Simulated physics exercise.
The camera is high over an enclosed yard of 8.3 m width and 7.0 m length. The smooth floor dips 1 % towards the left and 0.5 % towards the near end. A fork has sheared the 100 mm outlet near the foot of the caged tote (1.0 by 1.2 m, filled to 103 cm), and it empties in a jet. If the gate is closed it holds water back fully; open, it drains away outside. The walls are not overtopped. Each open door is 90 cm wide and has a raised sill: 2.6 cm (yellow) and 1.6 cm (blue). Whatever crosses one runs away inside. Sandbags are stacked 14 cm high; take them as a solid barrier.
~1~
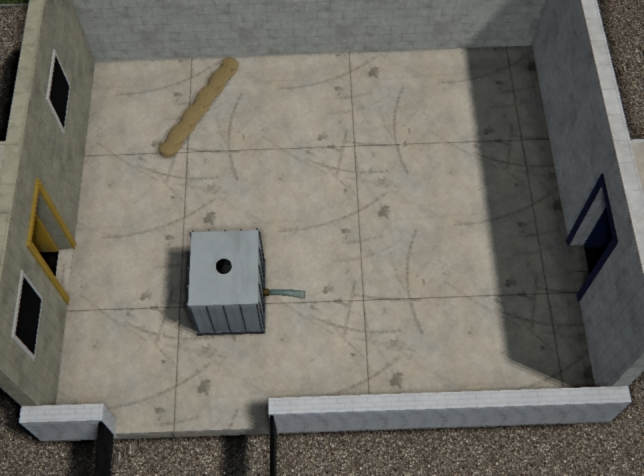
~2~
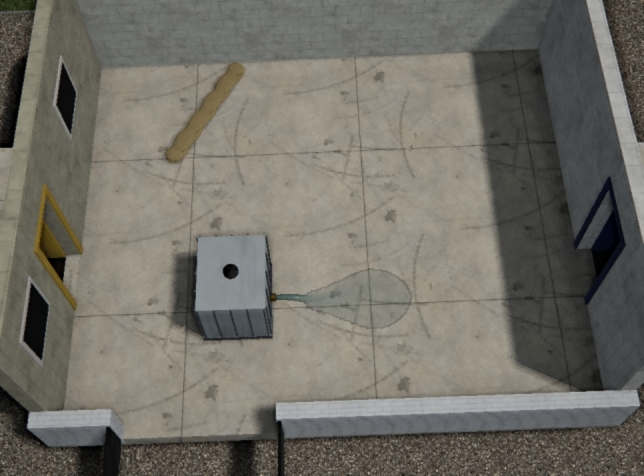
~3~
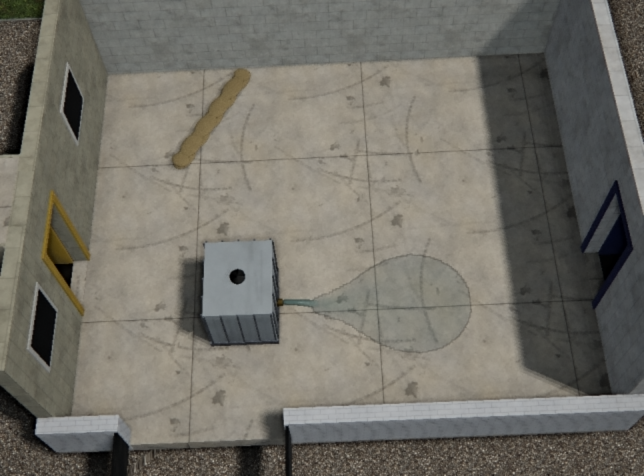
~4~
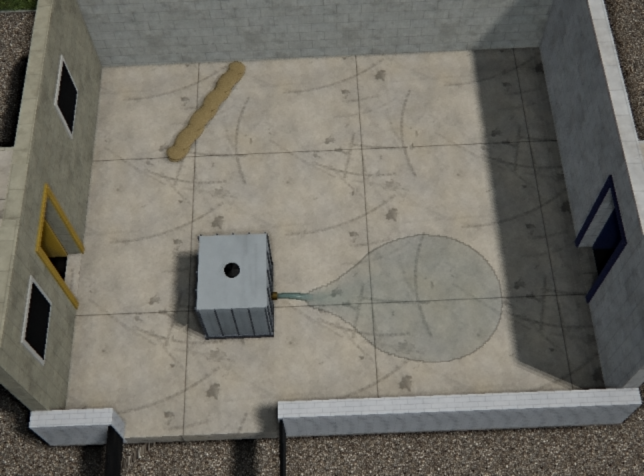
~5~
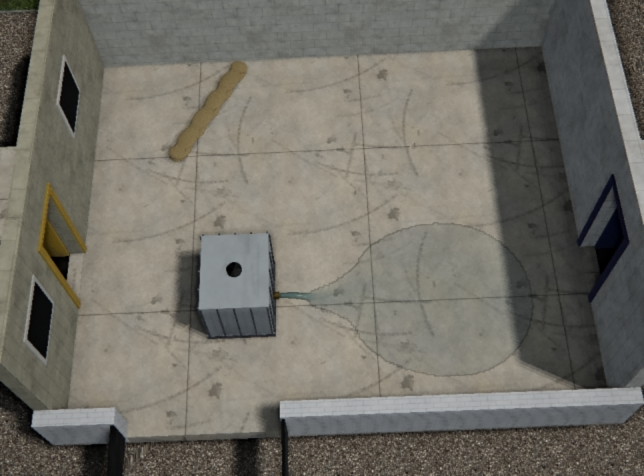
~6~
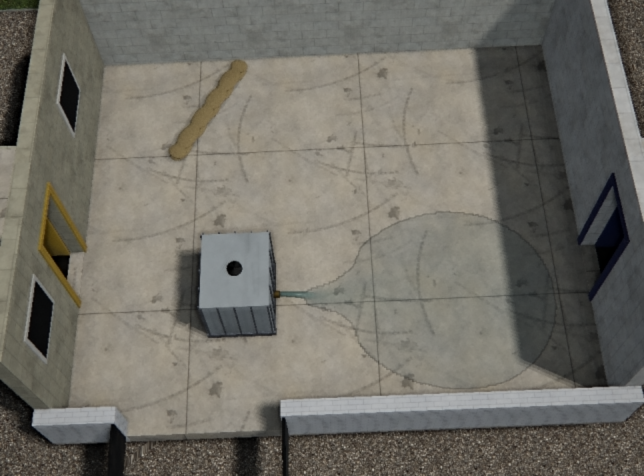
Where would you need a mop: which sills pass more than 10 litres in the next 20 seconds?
One by one: At the yellow door it stays under the limit; at the blue door it keeps below the limit.
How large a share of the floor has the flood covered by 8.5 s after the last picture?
Near 35 per cent is wet.
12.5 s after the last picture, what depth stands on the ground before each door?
In cm: Yellow 0.0, blue 1.2.
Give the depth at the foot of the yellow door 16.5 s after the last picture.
Roughly 0.0 cm deep.
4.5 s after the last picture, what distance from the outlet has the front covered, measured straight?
Some 5.4 m out.
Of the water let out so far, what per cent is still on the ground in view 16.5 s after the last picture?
Roughly 96 in a hundred.
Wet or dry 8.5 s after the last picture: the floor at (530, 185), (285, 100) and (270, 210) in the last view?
In turn: Flooded, not reached, dry.
Then, 1.5 s after the last picture water covers 20 % of the floor and is deepest (4 cm) near (320, 294); yellow door not reached, blue door not reached.
Then, 4.5 s after the last picture water covers 25 % of the floor and is deepest (4 cm) near (320, 294); yellow door not reached, blue door 1.5 cm at the sill, 0 L in.
Then, 8.5 s after the last picture water covers 35 % of the floor and is deepest (4 cm) near (320, 294); yellow door not reached, blue door 1.2 cm at the sill, 0 L in.
Then, 12.5 s after the last picture water covers 45 % of the floor and is deepest (4 cm) near (320, 294); yellow door not reached, blue door 1.3 cm at the sill, 0 L in.
Then, 16.5 s after the last picture water covers 55 % of the floor and is deepest (4 cm) near (320, 294); yellow door not reached, blue door 0.9 cm at the sill, 0 L in.
